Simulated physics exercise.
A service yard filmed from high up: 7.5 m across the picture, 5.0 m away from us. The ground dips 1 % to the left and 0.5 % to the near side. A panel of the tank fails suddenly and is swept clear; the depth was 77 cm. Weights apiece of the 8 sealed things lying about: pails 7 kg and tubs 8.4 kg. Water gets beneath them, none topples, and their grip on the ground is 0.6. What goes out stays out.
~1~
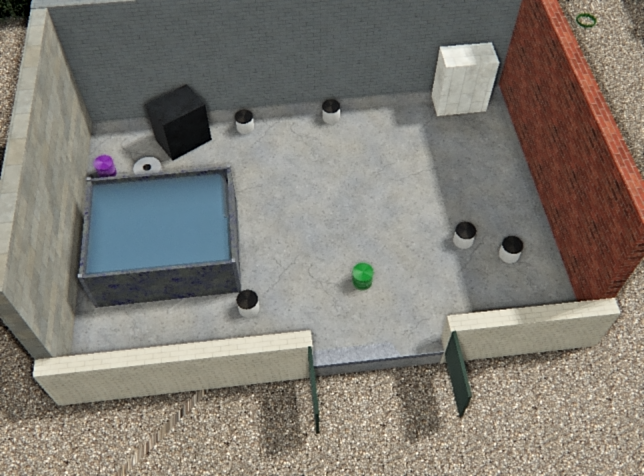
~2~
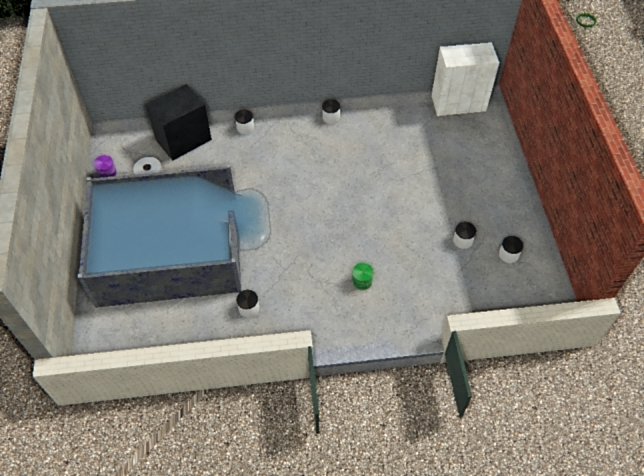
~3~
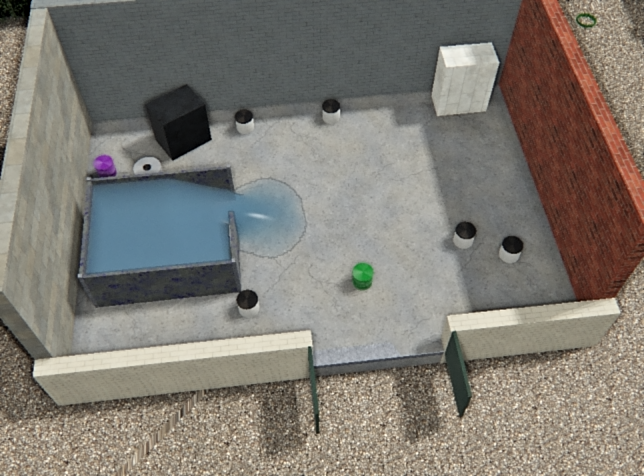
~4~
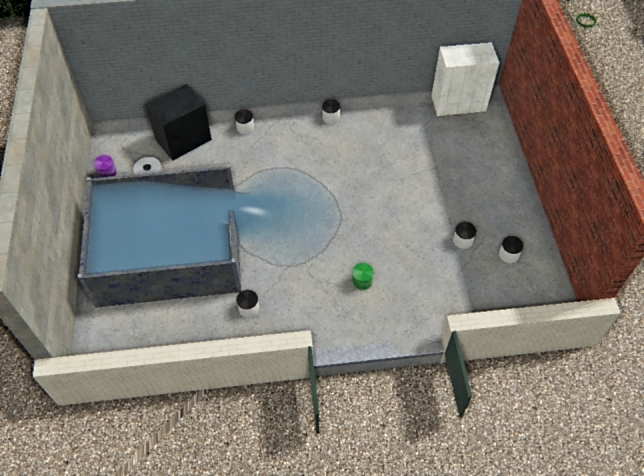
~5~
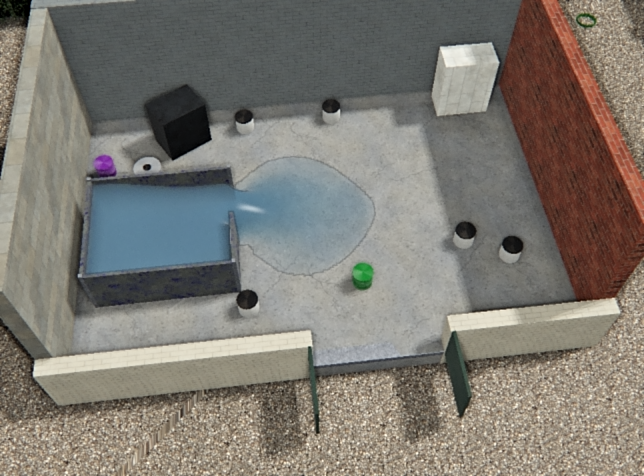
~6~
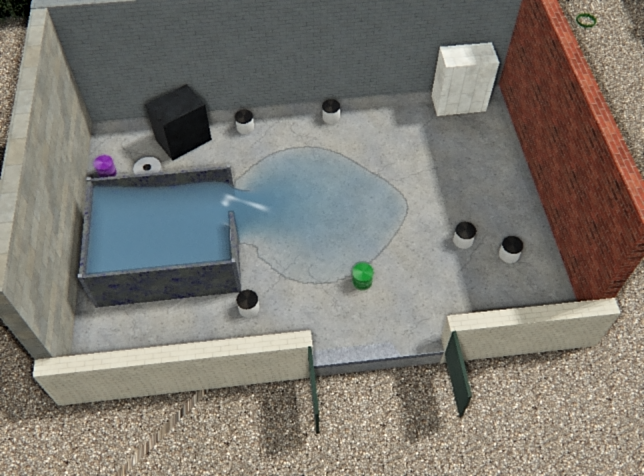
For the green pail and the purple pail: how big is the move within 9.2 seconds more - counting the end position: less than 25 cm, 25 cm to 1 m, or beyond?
The green pail gets carried off; the purple pail stays put.
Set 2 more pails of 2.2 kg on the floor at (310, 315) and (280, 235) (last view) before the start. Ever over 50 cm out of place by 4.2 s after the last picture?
In that order: Less, more.
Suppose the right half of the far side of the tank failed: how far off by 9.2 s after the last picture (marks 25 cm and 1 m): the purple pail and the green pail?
In that case the purple pail ends far away, the green pail slides a little.
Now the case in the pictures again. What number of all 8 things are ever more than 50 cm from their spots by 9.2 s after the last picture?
5 of them.
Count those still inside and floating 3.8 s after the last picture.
I count 3.
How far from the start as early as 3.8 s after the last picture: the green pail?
About 60 cm.
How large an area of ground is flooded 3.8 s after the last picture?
About 27 m2.
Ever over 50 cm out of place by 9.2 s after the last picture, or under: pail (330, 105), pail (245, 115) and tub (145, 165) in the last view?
In that order: Past it, under, under.
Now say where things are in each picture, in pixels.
The green pail at (363, 272), on the bottom; the purple pail at (103, 162) rests on the ground; 3.7 m2 under water; 0 of 8 have shifted, in the first picture.
The green pail at (363, 272), on the bottom; the purple pail at (103, 162), on the bottom; water covers 4.2 m2; 0 of 8 have shifted, in the second picture.
The green pail at (363, 272), on the bottom; the purple pail at (103, 162) rests on the ground; 5.1 m2 under water; 0 of 8 have shifted, in the third picture.
The green pail at (363, 272) rests on the ground; the purple pail at (103, 162) rests on the ground; 6.2 m2 under water; 0 of 8 have shifted, in the fourth picture.
The green pail at (363, 272) rests on the ground; the purple pail at (103, 162) rests on the ground; water covers 7.6 m2; 0 of 8 have shifted, in the fifth picture.
The green pail at (363, 272) rests on the ground; the purple pail at (103, 162) rests on the ground; water covers 9.2 m2; 0 of 8 have shifted, in the sixth picture.
Then, 1.2 s after the last picture the green pail is near (375, 283), 0.3 m from its start, aground; the purple pail is near (103, 162), 0.0 m from its start, aground; 0 of 8 are out; 1 afloat.
Then, 3.8 s after the last picture the green pail is near (395, 301), 0.7 m from its start, aground; the purple pail is near (103, 162), 0.0 m from its start, aground; 0 of 8 are out; 3 afloat.
Then, 6.2 s after the last picture the green pail is near (365, 337), 1.1 m from its start, aground; the purple pail is near (103, 162), 0.0 m from its start, aground; 0 of 8 are out; 3 afloat.
Then, 9.2 s after the last picture the green pail has gone out; the purple pail is near (103, 162), 0.0 m from its start, aground; 1 of 8 are out; 0 afloat.
